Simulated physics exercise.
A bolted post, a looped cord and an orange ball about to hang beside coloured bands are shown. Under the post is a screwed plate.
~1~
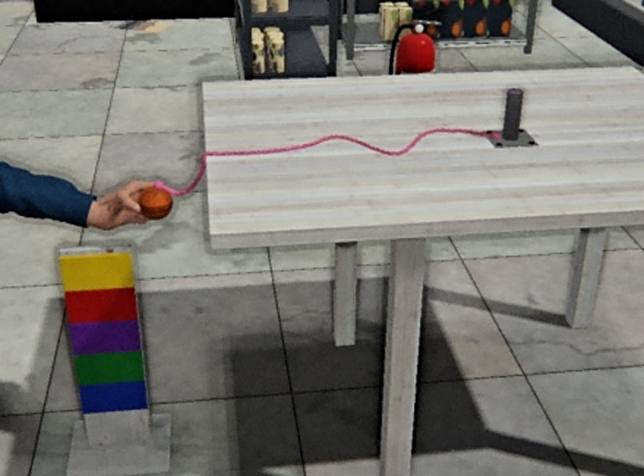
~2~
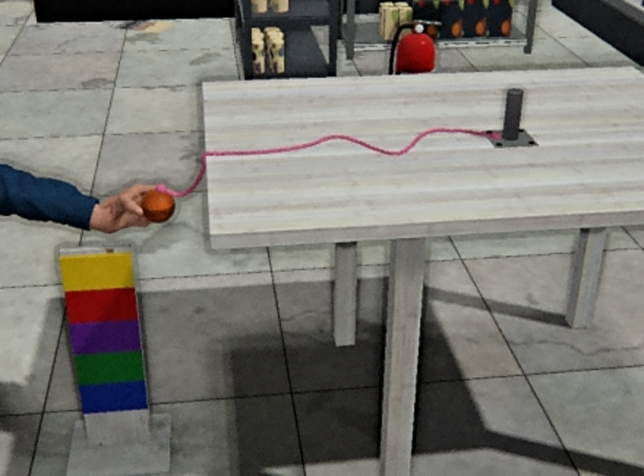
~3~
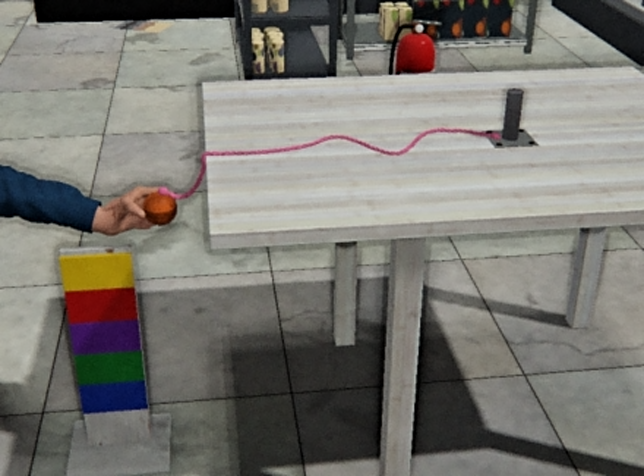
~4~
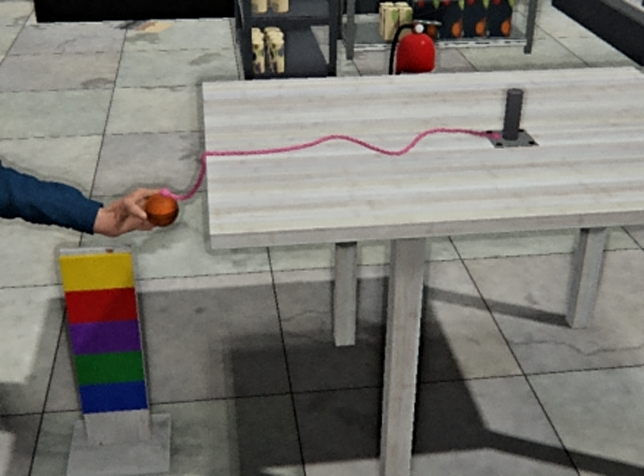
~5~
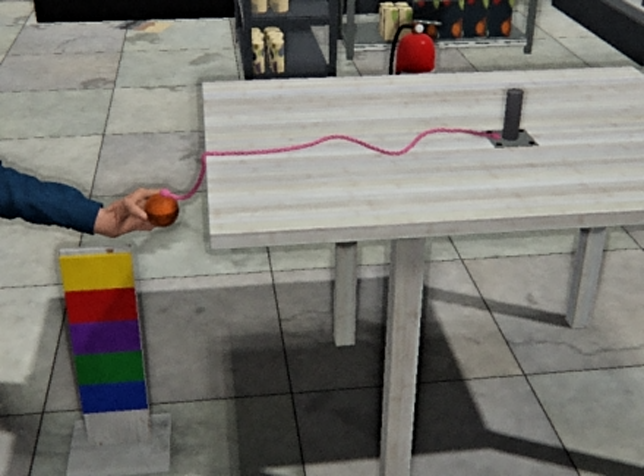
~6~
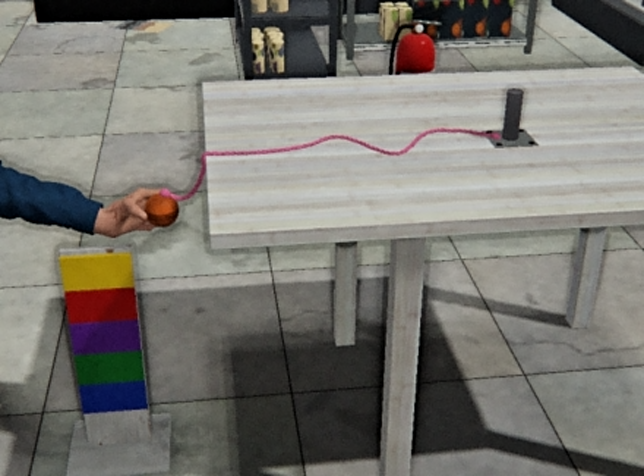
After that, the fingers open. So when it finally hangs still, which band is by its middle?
At red.
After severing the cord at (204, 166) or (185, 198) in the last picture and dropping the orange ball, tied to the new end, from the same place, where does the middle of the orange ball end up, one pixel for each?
It would be at (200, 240) in the first case and at (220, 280) in the second.
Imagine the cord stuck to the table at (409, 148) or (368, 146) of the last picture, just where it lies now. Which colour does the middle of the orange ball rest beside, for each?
In order: Yellow; yellow.
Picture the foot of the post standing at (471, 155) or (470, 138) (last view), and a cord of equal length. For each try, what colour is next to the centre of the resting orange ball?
The first case gives purple, the second gives purple.
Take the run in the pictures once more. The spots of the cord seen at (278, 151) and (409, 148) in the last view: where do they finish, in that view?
First one: (212, 153); second one: (378, 144).
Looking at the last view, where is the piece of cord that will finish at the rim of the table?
Go for the one at (271, 152).
Soon after, ball near (221, 283); level with red.
Then, ball near (195, 292); level with red.
At rest, ball near (209, 296); level with red. Its middle rests at the red band.
